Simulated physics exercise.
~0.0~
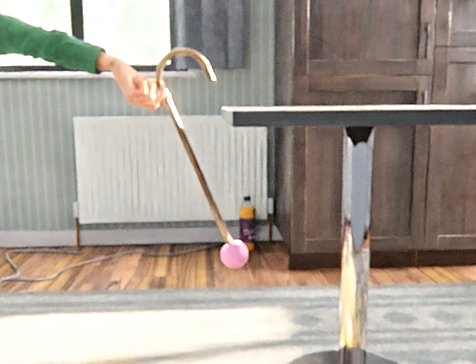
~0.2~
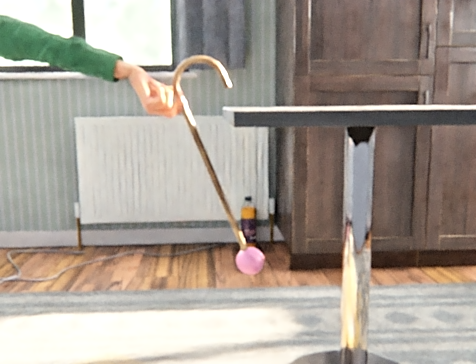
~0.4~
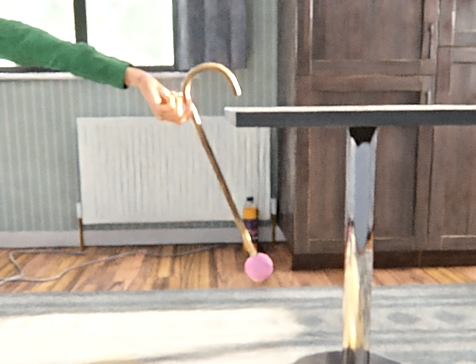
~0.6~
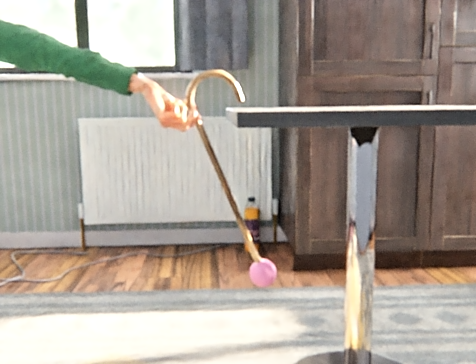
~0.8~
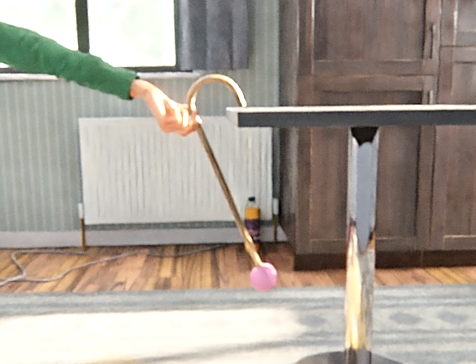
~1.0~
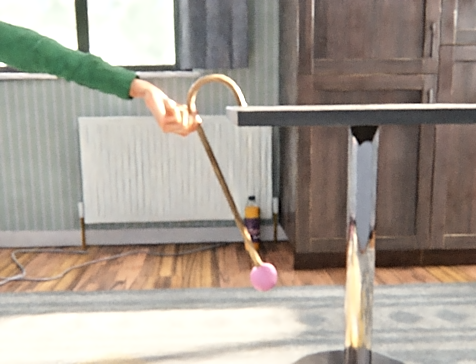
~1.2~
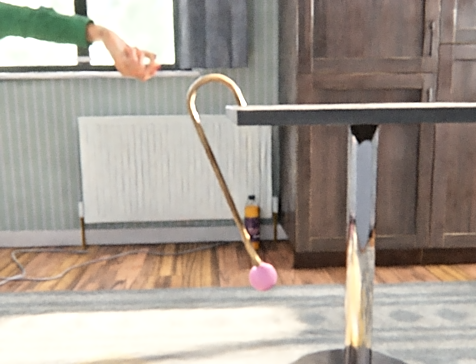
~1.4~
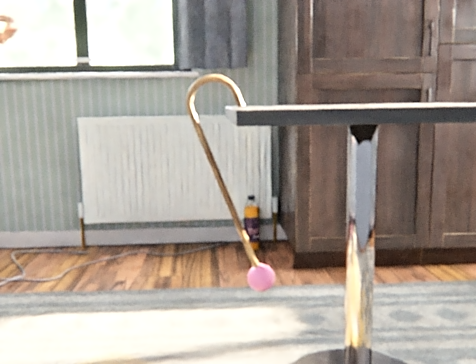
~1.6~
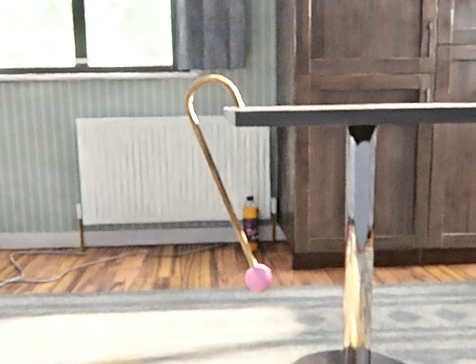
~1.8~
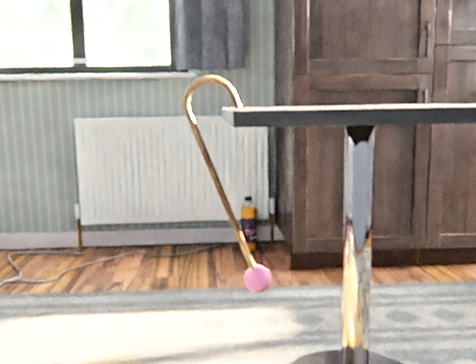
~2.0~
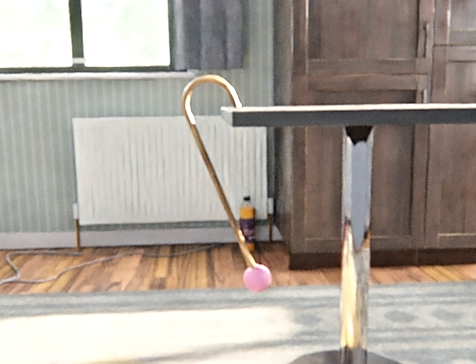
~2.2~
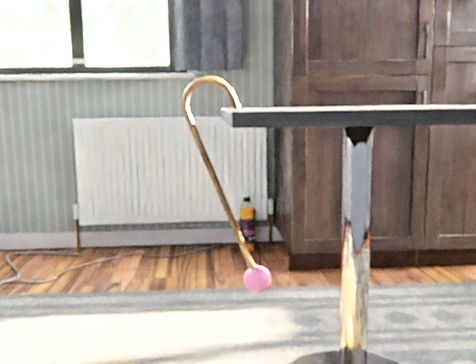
Cane-like stick with a pink ball end being hooked onto a table edge by a hand, then hanging there after release.
